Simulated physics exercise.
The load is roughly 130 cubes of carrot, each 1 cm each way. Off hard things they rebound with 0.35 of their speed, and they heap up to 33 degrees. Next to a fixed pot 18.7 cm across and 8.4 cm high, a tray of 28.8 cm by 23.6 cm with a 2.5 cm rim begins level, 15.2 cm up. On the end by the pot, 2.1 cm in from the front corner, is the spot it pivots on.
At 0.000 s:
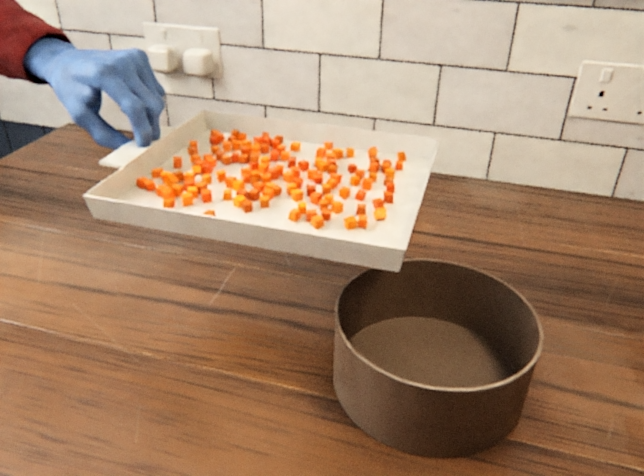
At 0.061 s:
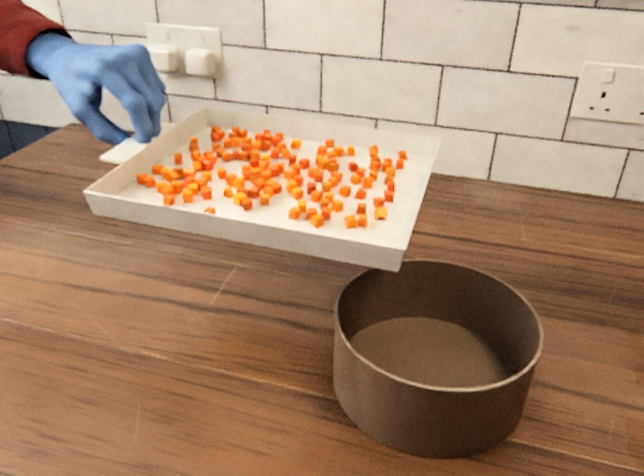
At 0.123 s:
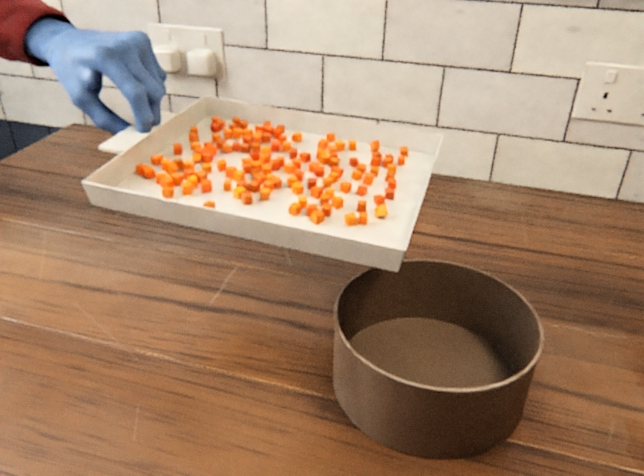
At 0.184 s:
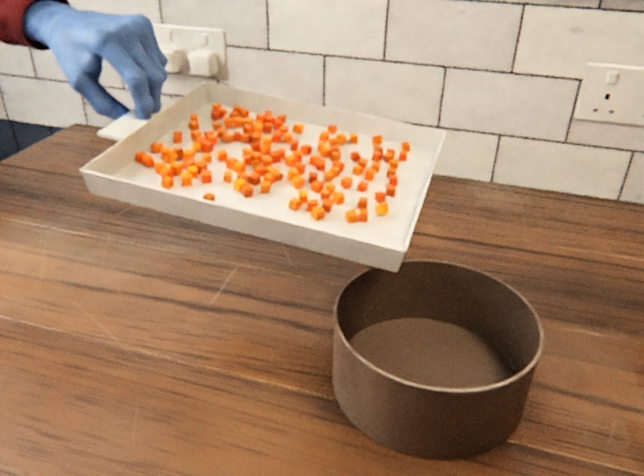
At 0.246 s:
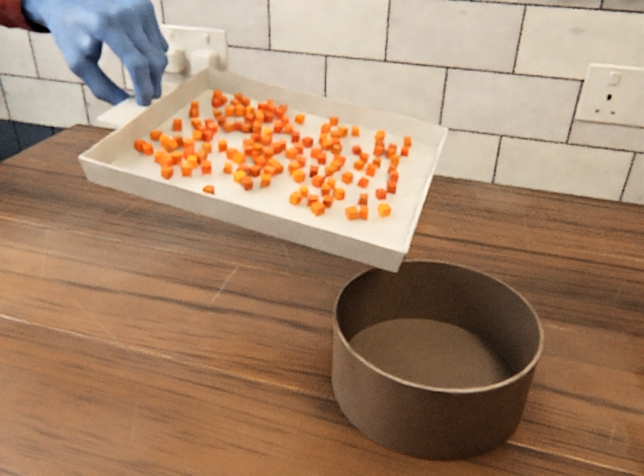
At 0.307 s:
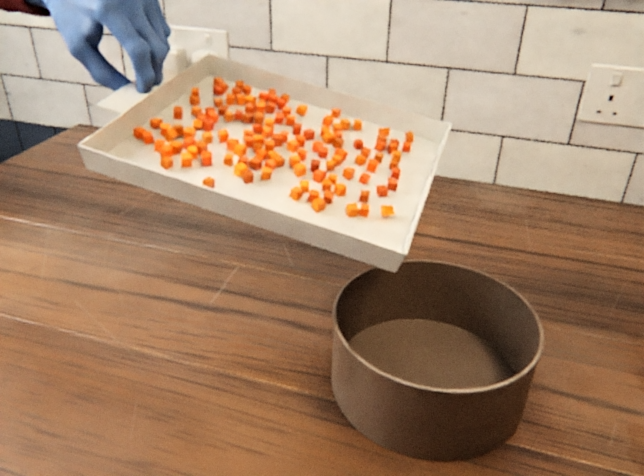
A blue-gloved hand raises the left end of a white tray of orange carrot cubes.
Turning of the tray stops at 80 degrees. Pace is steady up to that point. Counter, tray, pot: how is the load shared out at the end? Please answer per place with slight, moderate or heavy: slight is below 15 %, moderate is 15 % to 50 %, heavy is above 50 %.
Per place: Counter slight, tray heavy, pot moderate.
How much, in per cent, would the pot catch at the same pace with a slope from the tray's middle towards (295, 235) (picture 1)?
I'd estimate about 10 %.
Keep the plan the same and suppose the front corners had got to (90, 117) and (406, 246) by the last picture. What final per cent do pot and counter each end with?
Pot: 10, counter: 25.
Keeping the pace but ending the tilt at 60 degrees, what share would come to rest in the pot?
I'd expect some 25 per cent in the pot.
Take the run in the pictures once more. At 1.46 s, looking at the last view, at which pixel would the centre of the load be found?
Approx. (421, 227).
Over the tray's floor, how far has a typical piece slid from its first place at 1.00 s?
About 9 cm.
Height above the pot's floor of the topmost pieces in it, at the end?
Roughly 1.5 cm up.
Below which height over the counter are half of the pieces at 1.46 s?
I'd put it near 18 cm.
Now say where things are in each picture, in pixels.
In the first frame, tray tilt 0 degrees, front corners at (89, 194) and (401, 246); middle of the pieces at (273, 174); pot at (437, 315).
In the second frame, tray tilt 1 degrees, front corners at (89, 190) and (401, 246); middle of the pieces at (274, 171).
In the third frame, tray tilt 3 degrees, front corners at (88, 180) and (401, 246); middle of the pieces at (274, 165).
In the fourth frame, tray tilt 6 degrees, front corners at (87, 169) and (402, 247), lowest corner right front; middle of the pieces at (275, 157).
In the fifth frame, tray tilt 9 degrees, front corners at (85, 156) and (402, 248), lowest corner right front; middle of the pieces at (276, 148).
In the sixth frame, tray tilt 11 degrees, front corners at (84, 144) and (402, 249), lowest corner right front; middle of the pieces at (277, 140); pot at (436, 316). Its pace works out near 45 degrees a second.
After 1.00 s, tilt 44 degrees; the tray holds 100 %, the pot 0 %.
After 1.46 s, tilt 65 degrees; the tray holds 75 %, the pot 20 %.
After 1.99 s, tilt 80 degrees; the tray holds 70 %, the pot 25 %.
At rest (3.1 s), counter 5 %, tray 65 %, pot 30 %.
